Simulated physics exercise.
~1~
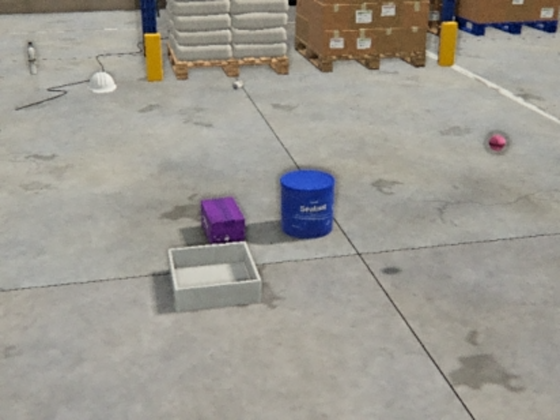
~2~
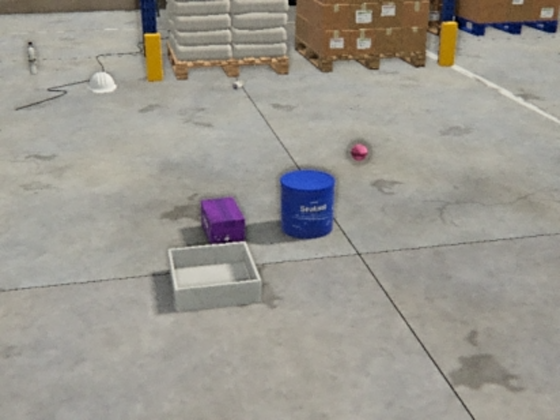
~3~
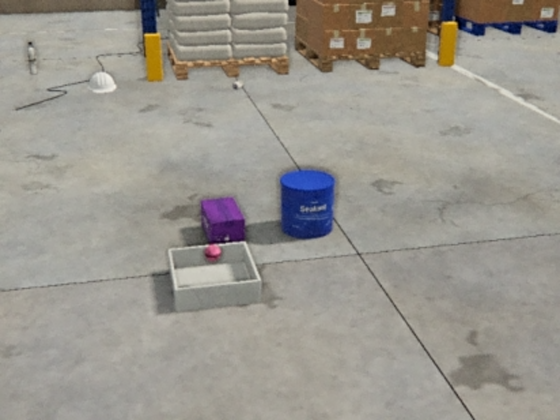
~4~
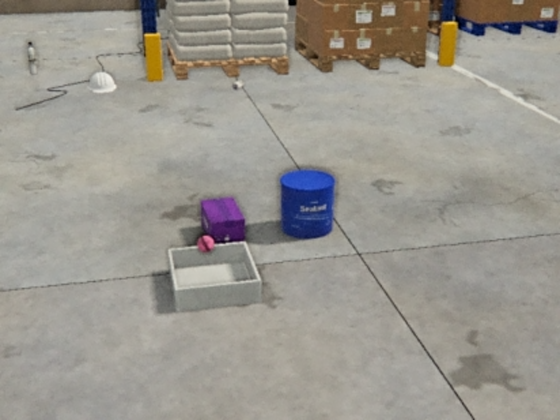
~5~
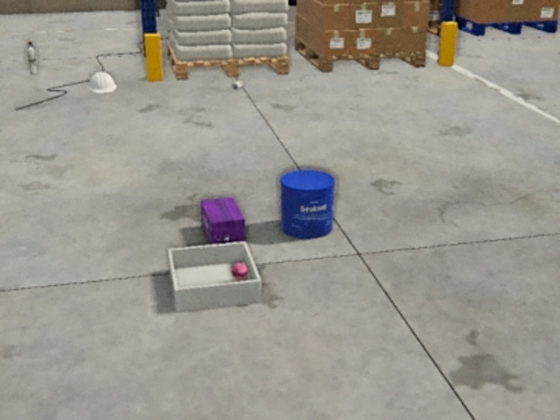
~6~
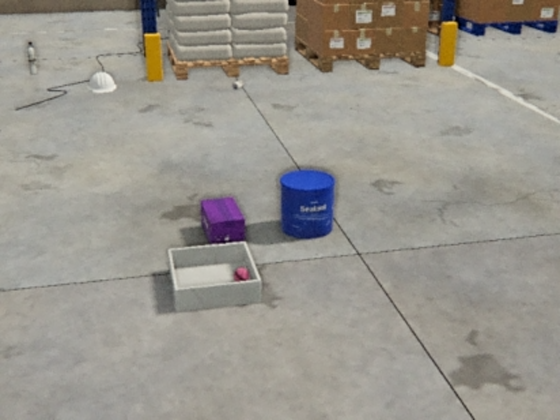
Stacked pallets of pale sacks and brown cartons stand along the back of a warehouse, seen from a raised, still viewpoint over a grey concrete floor. Near the middle, a blue pail stands to the right of a purple parcel, with an open, empty pale box just in front of them. A pink ball comes in from the right and travels left past the pail. It drops to the far side of the open box, then shifts slightly left and up. The ball next moves right and down into the box, where it ends near the right side, while the pail and parcel stay put.
